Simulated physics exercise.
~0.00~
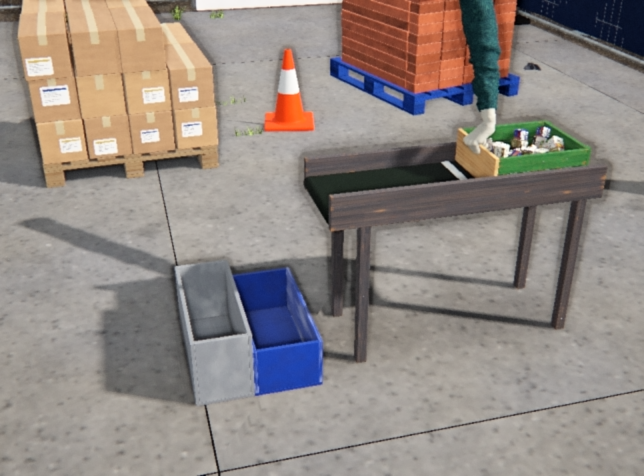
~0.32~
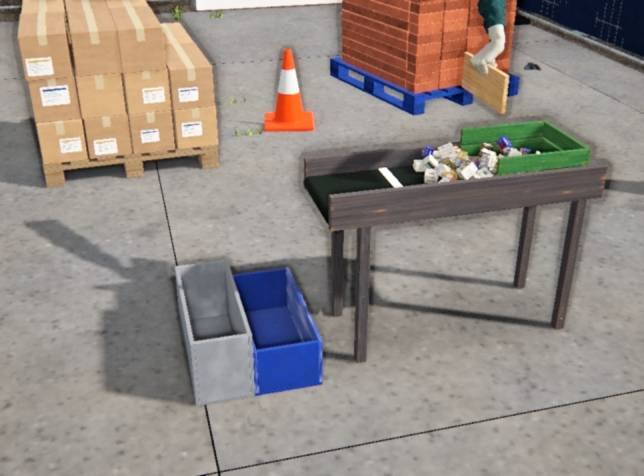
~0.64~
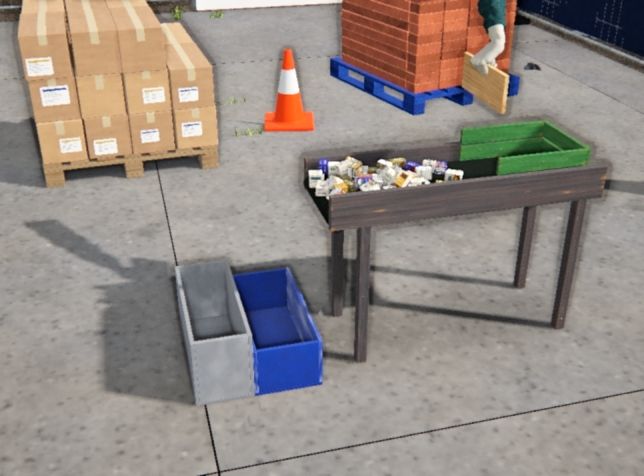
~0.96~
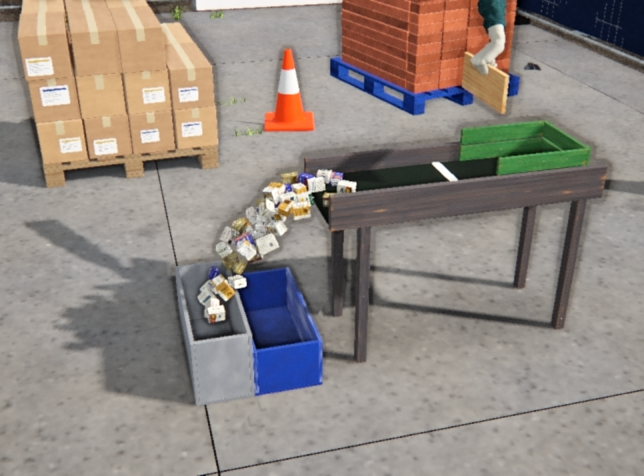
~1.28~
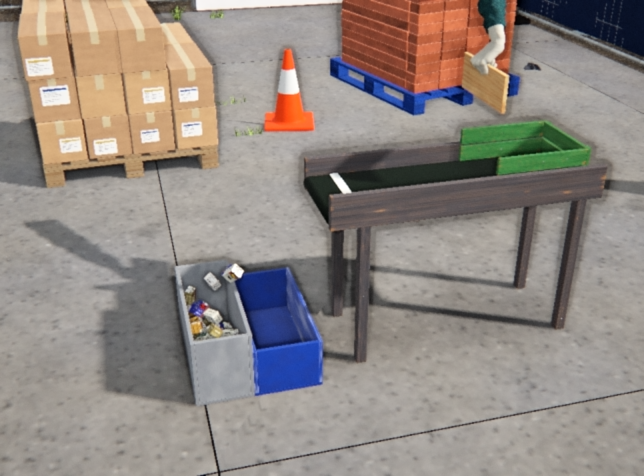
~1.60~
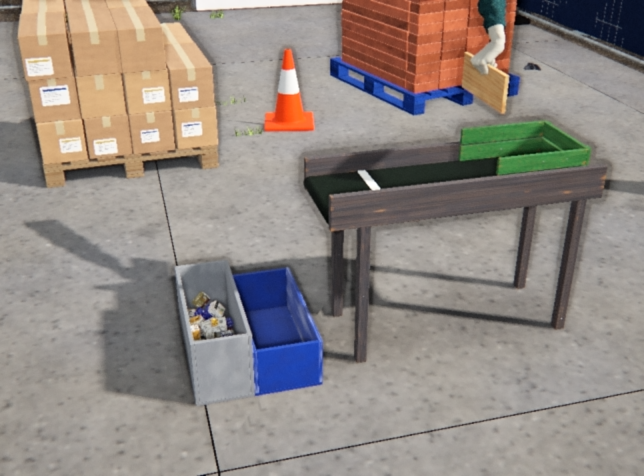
In a paved yard beside stacked boxes and bricks, a gloved hand lifted the gate from a green pen, and a pile of small cartons rode the belt leftward, spilled off its end past the blue box, and settled in the grey tub.
